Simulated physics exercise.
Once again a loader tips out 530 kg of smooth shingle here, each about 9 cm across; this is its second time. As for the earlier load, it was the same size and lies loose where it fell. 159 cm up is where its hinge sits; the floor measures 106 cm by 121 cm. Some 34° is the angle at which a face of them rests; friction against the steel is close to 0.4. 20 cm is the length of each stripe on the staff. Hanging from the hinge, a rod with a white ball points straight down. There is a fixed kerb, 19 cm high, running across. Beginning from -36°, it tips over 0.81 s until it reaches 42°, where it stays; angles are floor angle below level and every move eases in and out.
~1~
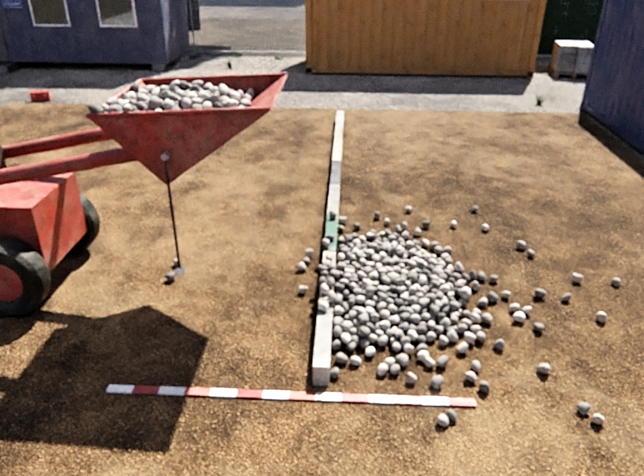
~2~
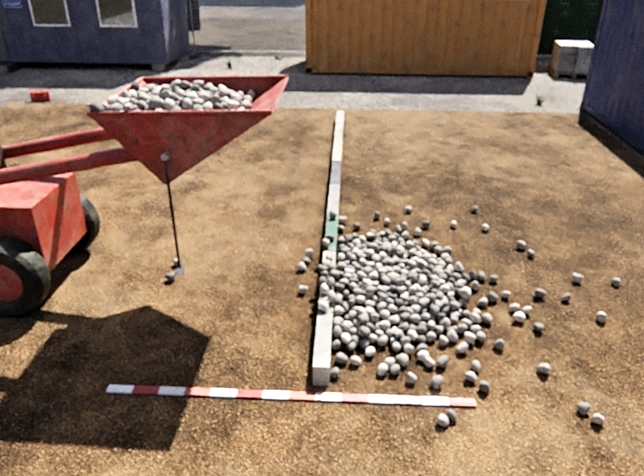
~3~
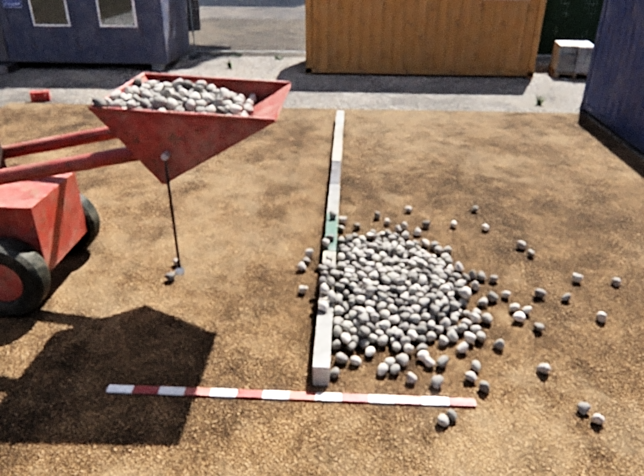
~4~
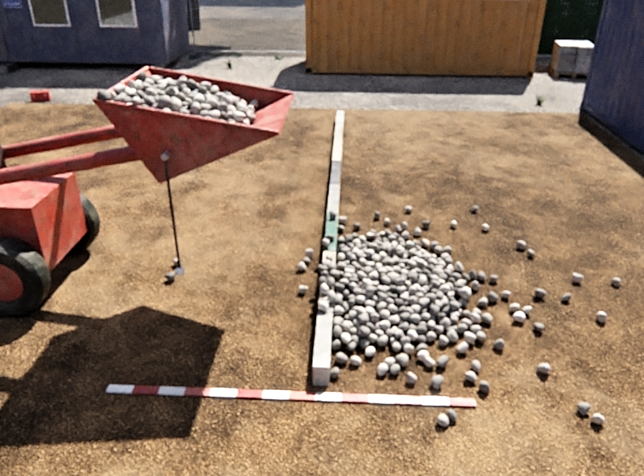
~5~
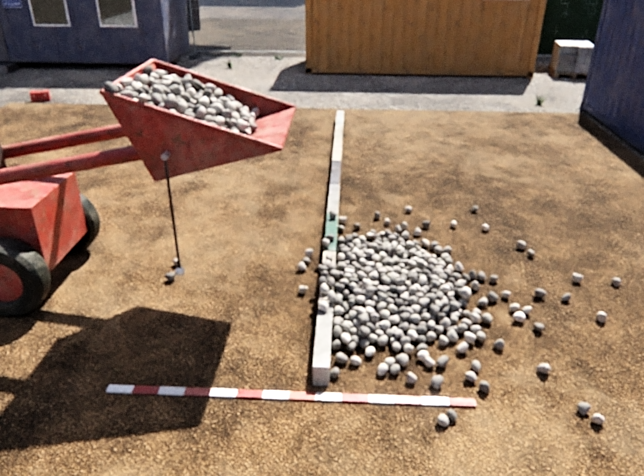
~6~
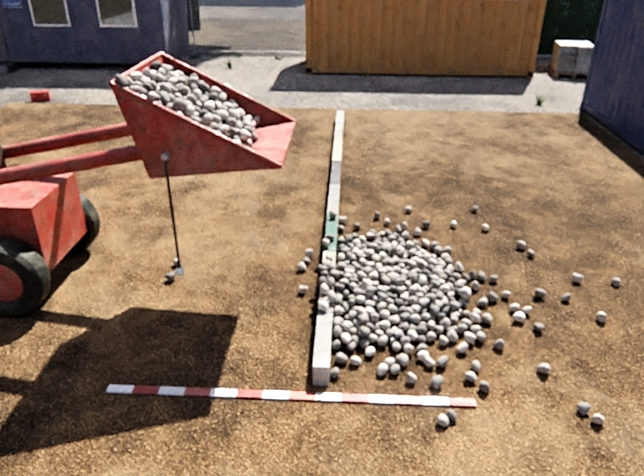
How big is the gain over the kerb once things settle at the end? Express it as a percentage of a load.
The gain is about 23 per cent of a load.
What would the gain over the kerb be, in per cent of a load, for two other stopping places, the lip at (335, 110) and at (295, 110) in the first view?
First place: Roughly 90 %; second place: Roughly 50 %.
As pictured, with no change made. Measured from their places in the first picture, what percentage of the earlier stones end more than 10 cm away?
Estimate: 5 %, roughly.
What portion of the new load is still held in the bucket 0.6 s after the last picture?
Held: Around 75 % of the load.
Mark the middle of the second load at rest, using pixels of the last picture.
I'd say close to (304, 276).
Then, 0.3 s after the last picture the floor is at 30°; in per cent of one load, 100 in the bucket, 4 on this side of the kerb, 96 over the kerb; the foremost stones are at (591, 299).
Then, 0.6 s after the last picture the floor is at 42°; in per cent of one load, 73 in the bucket, 31 on this side of the kerb, 96 over the kerb; the foremost stones are at (591, 299).
Then, 0.9 s after the last picture the floor is at 42°; in per cent of one load, 15 in the bucket, 82 on this side of the kerb, 103 over the kerb; the foremost stones are at (591, 299).
Then, 3.7 s after the last picture the floor is at 42°; in per cent of one load, 0 in the bucket, 81 on this side of the kerb, 119 over the kerb; the foremost stones are at (591, 299). Net gain over the kerb, 23.
